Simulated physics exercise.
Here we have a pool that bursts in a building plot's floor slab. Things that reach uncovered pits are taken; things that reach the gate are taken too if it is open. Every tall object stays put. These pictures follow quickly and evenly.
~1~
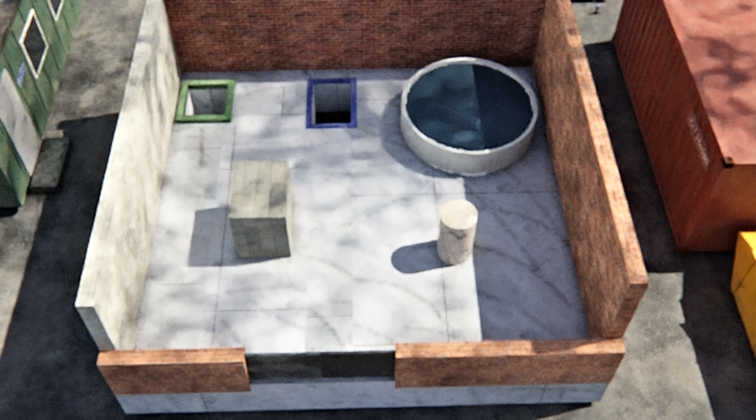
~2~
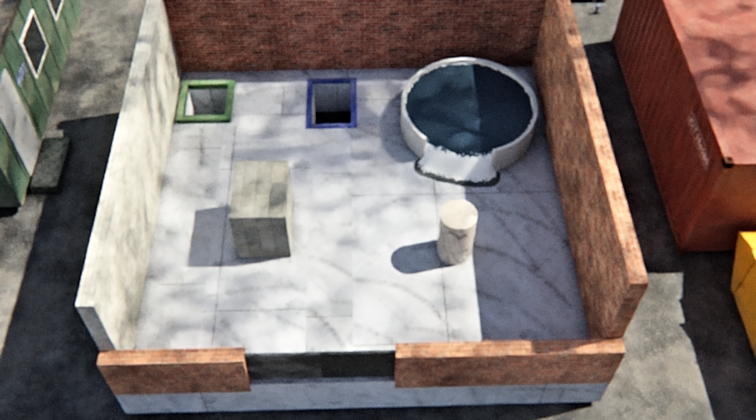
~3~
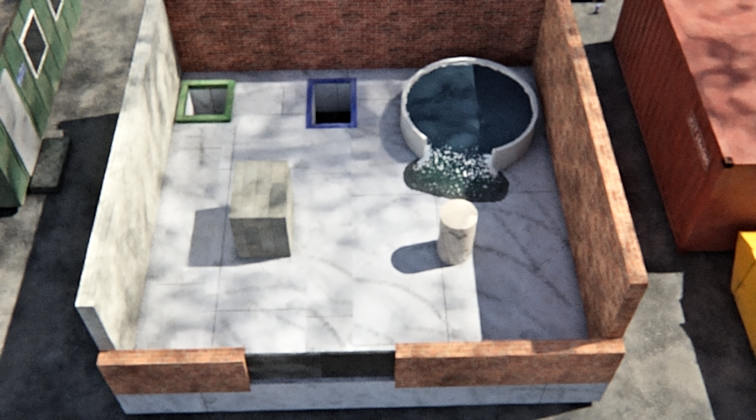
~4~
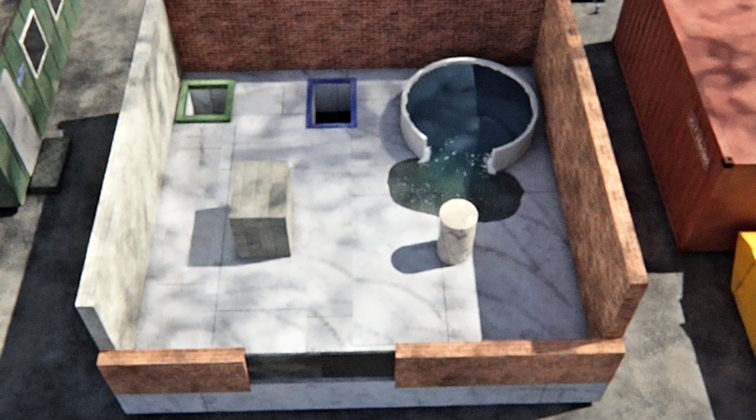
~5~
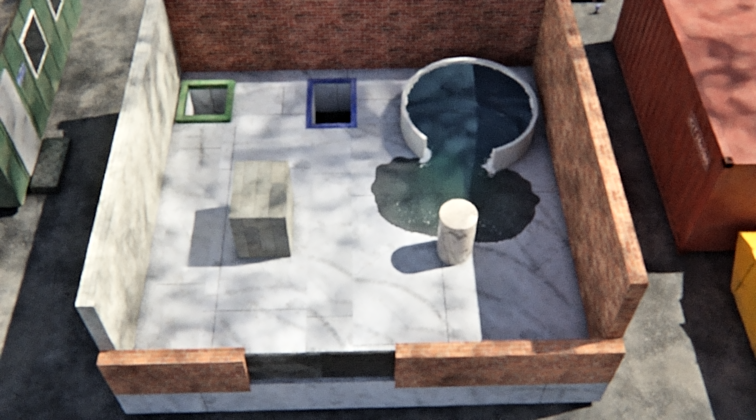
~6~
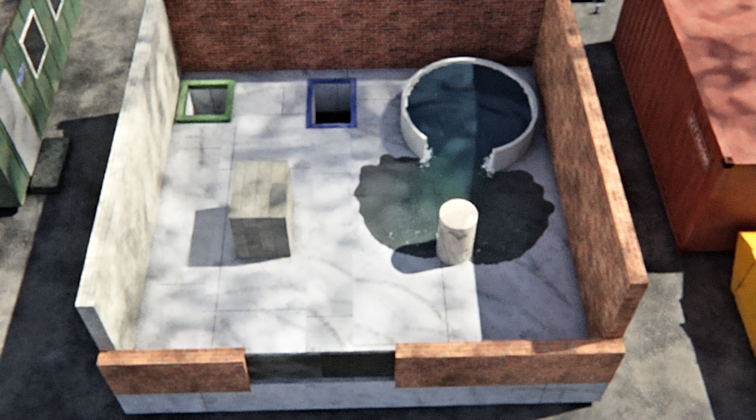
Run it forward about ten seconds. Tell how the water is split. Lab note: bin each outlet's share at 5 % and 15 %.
Bins - gate: Under 5 %; green pit: Under 5 %; blue pit: Under 5 %.
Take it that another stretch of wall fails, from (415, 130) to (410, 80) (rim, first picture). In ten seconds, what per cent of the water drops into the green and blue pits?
The green pit gets 0 per cent and the blue pit 45 per cent.
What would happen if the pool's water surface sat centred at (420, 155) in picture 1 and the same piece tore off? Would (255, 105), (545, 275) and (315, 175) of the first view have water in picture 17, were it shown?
So, first one stays dry, second one stays dry, third one stays dry.
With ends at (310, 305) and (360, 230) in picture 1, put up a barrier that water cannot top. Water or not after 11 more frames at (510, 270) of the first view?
Submerged.
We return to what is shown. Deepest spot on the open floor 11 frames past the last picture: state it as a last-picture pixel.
That spot is close to (457, 232).
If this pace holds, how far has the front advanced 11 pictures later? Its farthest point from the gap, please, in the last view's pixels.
(296, 369).
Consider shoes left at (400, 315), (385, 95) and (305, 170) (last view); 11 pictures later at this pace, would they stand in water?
Listed points: Inundated / unwetted / unwetted.
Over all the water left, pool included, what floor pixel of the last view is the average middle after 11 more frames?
Near pixel (455, 178).
A moment on, water covers 25 % of the floor; the gate 0 %, the green pit 0 %, the blue pit 0 %.
Next, water covers 40 % of the floor; the gate 0 %, the green pit 0 %, the blue pit 0 %.
Then, water covers 50 % of the floor; the gate 0 %, the green pit 0 %, the blue pit 0 %.
Later, water covers 65 % of the floor; the gate 0 %, the green pit 0 %, the blue pit 0 %.
In the end, water covers 90 % of the floor; the gate 0 %, the green pit 0 %, the blue pit 2 %.
